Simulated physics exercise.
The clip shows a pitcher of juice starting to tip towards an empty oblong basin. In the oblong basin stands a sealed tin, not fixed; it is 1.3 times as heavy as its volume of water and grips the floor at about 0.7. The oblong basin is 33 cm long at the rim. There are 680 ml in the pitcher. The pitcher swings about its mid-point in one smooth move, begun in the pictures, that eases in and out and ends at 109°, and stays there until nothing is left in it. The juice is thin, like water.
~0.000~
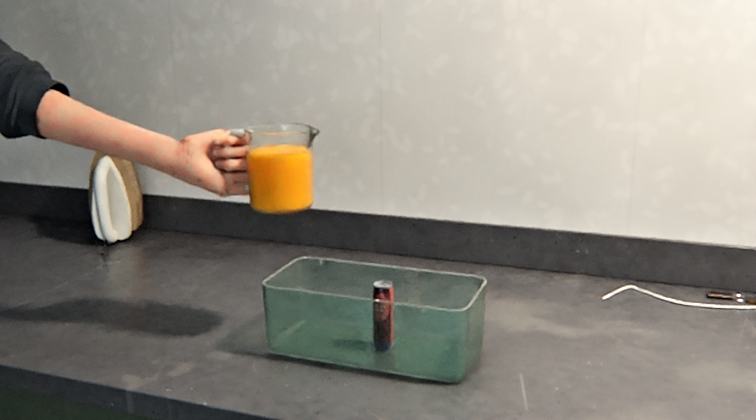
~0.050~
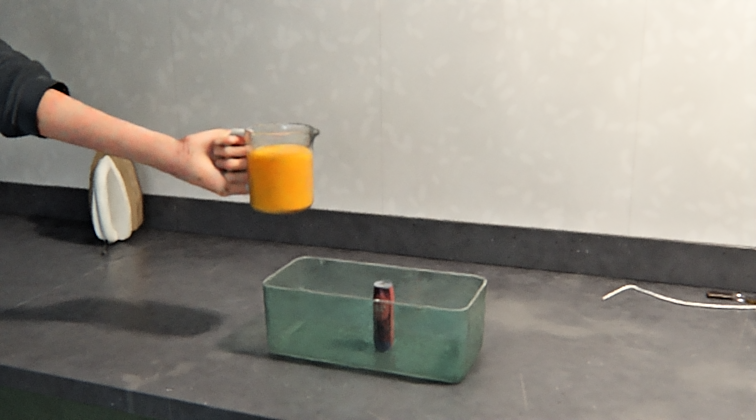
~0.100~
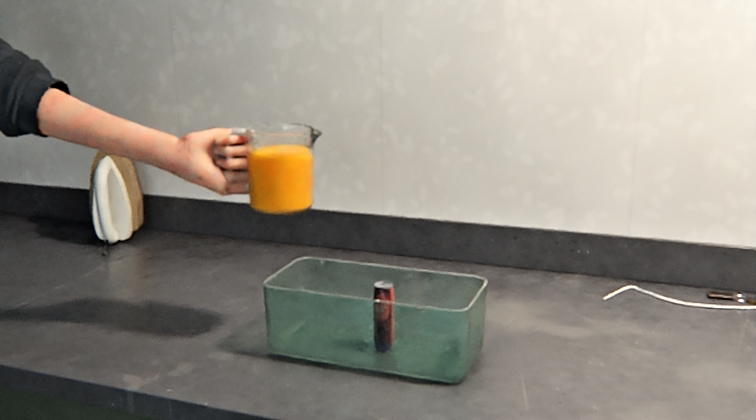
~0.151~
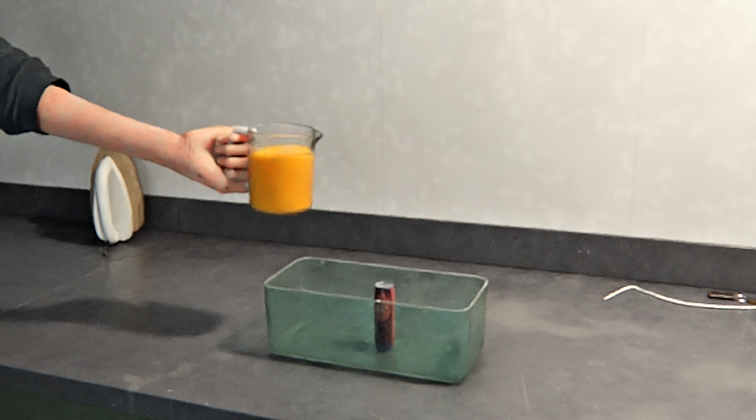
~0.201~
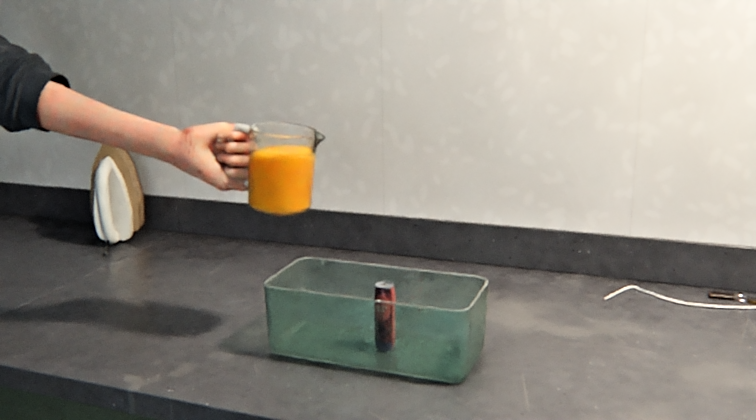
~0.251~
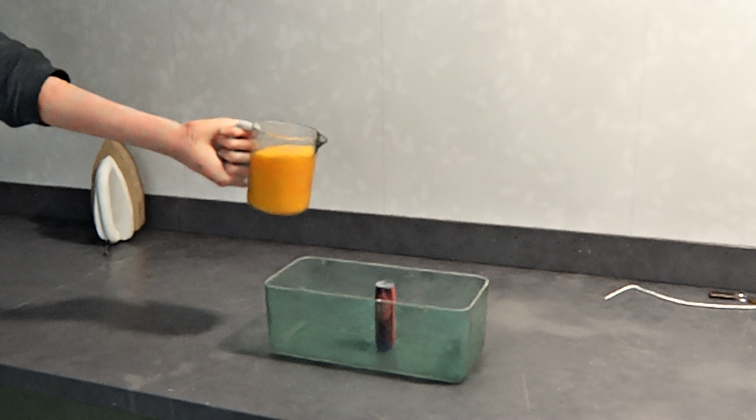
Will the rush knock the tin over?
It topples.
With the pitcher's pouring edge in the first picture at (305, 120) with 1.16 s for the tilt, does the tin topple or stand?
Then it remains upright.
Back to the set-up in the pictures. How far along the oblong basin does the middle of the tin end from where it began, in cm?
About 8.0 cm.
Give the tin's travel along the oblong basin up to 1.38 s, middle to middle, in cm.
Some 8 cm.
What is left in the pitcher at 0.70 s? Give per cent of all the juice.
About 90 per cent.
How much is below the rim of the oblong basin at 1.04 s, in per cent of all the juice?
Near 42 in a hundred.
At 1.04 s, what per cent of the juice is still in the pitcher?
About 32 per cent.
By 0.70 s the tilt is 64° and 90 per cent is still to pour; the tin stands where it began.
By 1.04 s the tilt is 101° and 32 per cent is still to pour; the tin leans 10°.
By 1.38 s the tilt is 109° and 2 per cent is still to pour; the tin lies on its side.
By 1.76 s the tilt is 109° and 0 per cent is still to pour; the tin lies on its side.
At rest the tin lies on its side.
